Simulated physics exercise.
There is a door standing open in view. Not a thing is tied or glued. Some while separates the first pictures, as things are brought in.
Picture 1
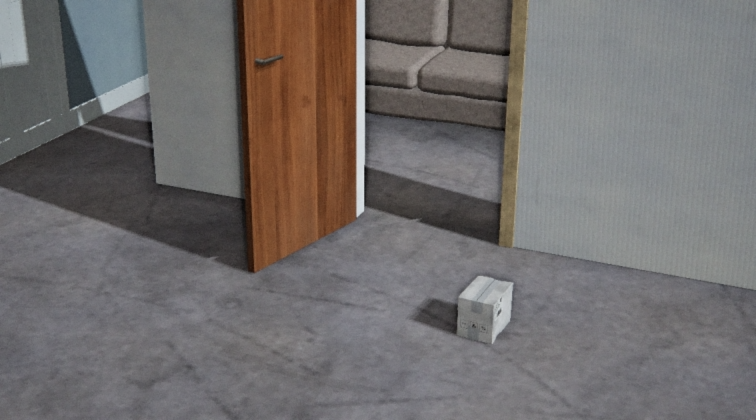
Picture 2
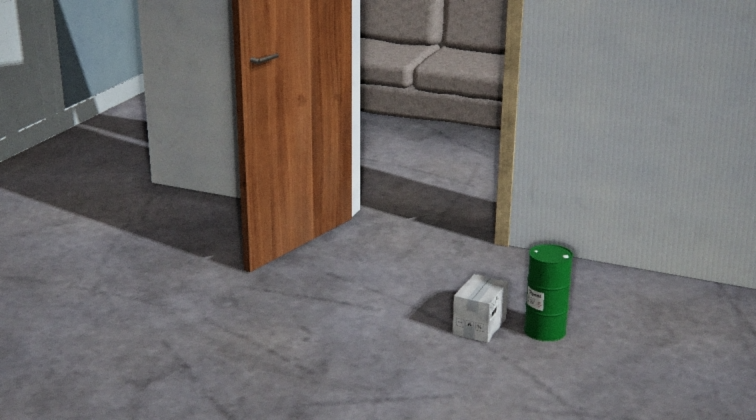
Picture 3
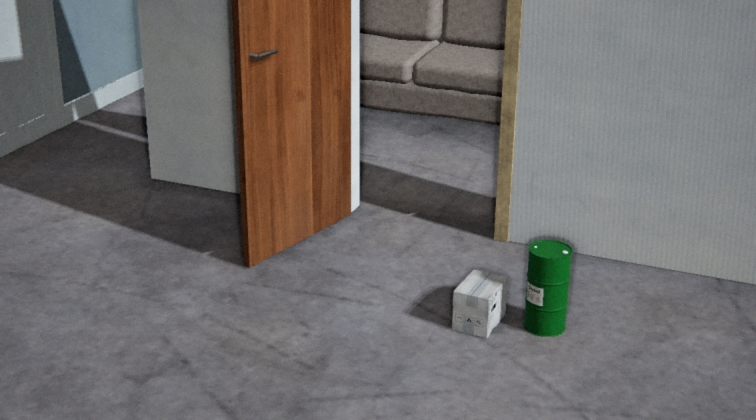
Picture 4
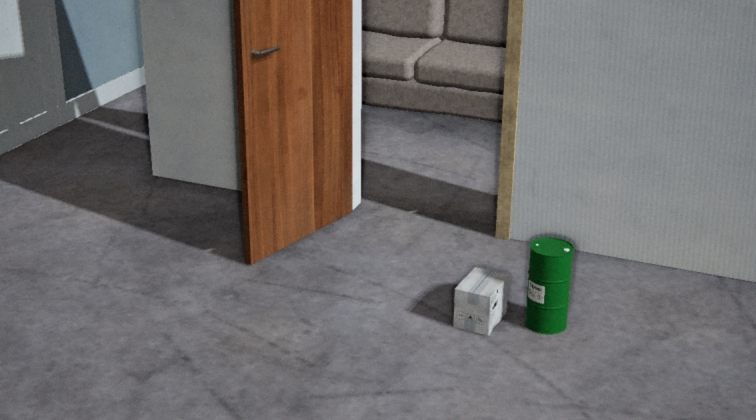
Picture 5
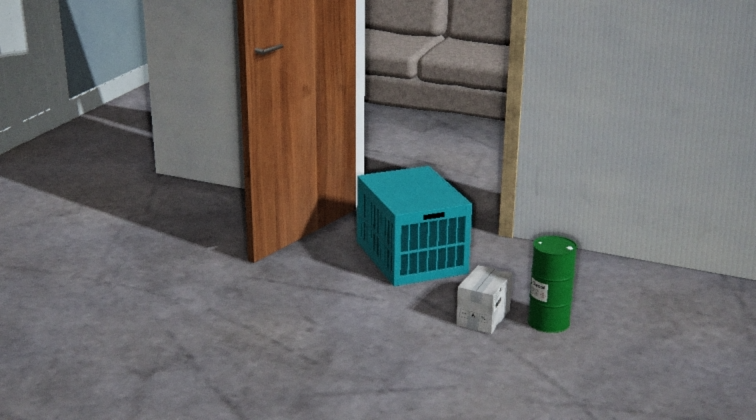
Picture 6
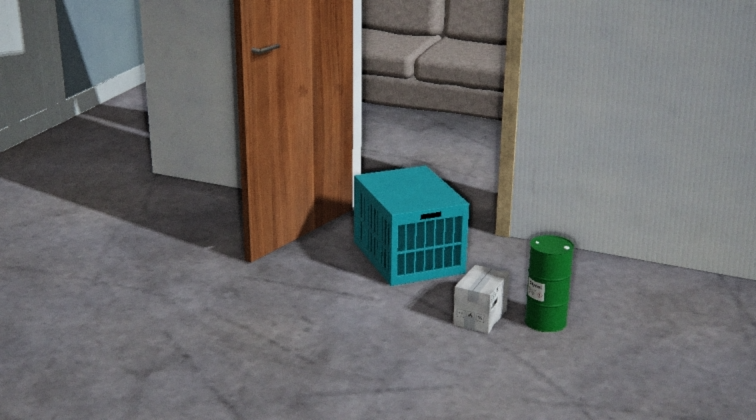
In a room with a wooden door standing wide open, a small white box sat on the gray floor, then a green barrel appeared beside it and later a turquoise crate, while nothing visibly moved.
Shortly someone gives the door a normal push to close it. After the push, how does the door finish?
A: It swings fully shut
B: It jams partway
(B) It jams partway.
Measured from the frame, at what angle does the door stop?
Angle: About 65°.
Then, 0.50 s later than the last frame, open by 98°.
Then, 0.90 s later than the last frame, open by 86°.
Then, 1.10 s later than the last frame, open by 78°.
Then, 1.40 s later than the last frame, open by 67°.
When it is over, open by 65°; all 3 as before. End places, in pixels of the last picture, turquoise chest near (410, 224).
